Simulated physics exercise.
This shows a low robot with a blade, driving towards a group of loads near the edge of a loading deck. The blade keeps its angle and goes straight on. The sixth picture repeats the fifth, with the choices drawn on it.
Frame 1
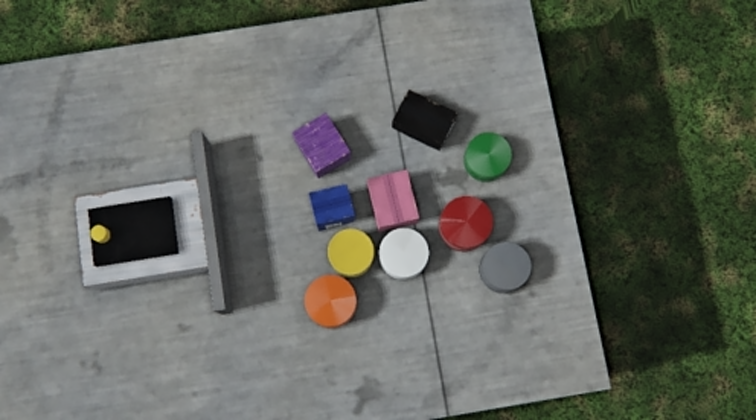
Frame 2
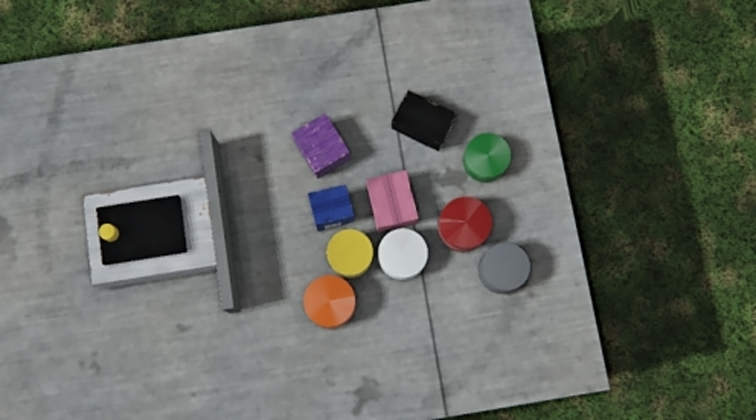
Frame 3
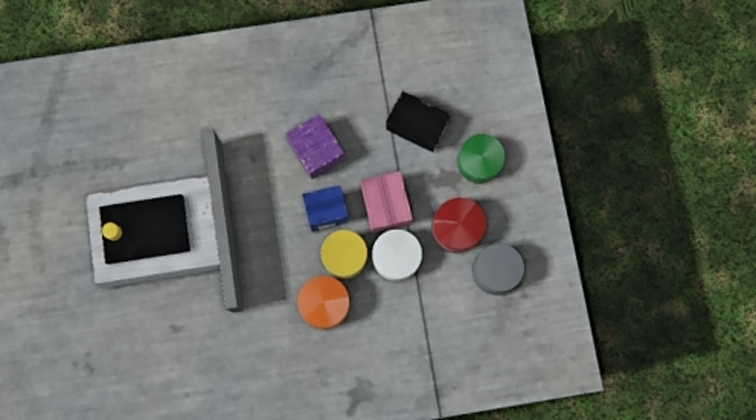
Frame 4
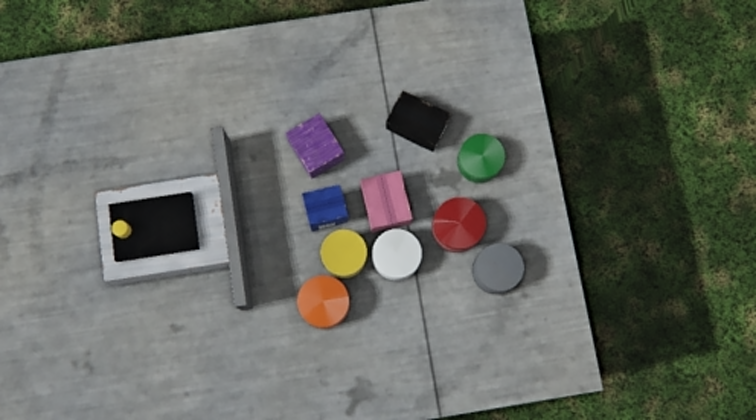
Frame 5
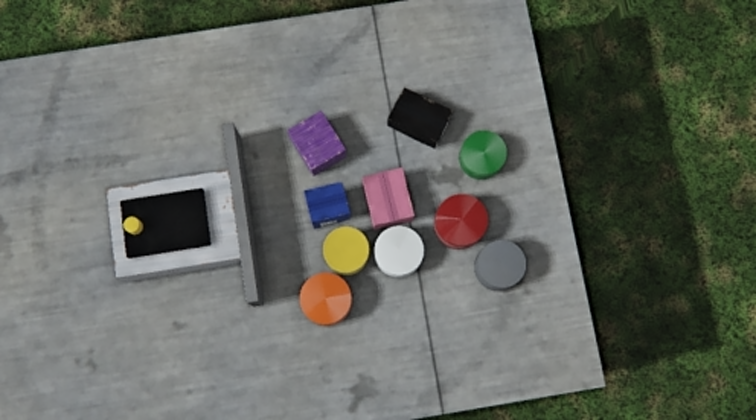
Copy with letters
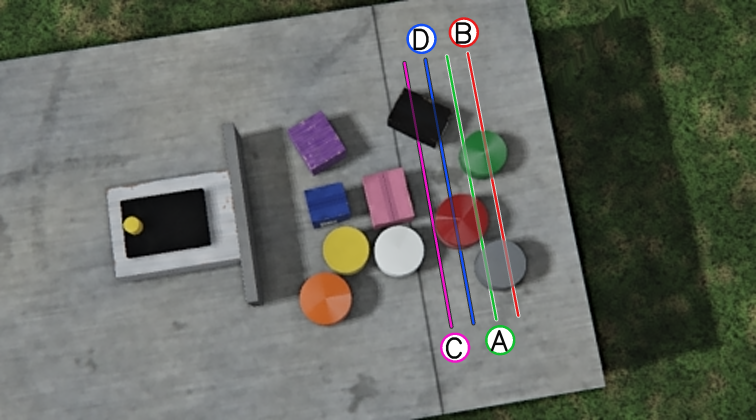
In the video, seen from above, a low white robot with a wide grey blade moves slowly a short way right across a concrete deck toward a cluster of colourful crates, parcels and canisters, which stay in place.
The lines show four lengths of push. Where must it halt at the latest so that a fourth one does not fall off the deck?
Stop at B.
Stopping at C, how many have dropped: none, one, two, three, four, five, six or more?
The count is none.
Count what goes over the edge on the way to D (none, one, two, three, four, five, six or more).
In all, none.
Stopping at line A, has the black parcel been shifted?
By then, yes.
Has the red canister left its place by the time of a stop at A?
By then, yes.
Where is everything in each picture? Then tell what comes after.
Purple crate (322, 146); blue parcel (333, 208); green canister (487, 158), in the first frame.
Robot (148, 229); white canister (403, 255), in the second frame.
Robot (151, 228); grey canister (497, 269), in the third frame.
Robot (161, 226); orange canister (324, 302), in the fourth frame.
Robot (172, 222); pink parcel (388, 199); purple crate (318, 144); blue parcel (328, 206), in the fifth frame.
On the marked copy, A at (471, 184); B at (492, 181); C at (427, 191); D at (449, 188).
Following B. Soon after the start, robot (265, 207); orange canister (373, 305); purple crate (350, 145).
Later, robot (358, 192); green canister (523, 147); red canister (531, 221).
In the end, robot (427, 181); green canister over the edge; black parcel over the edge; two fallen.
As for the rest, A is within the limit but short; C is within the limit but short; D is within the limit but short.
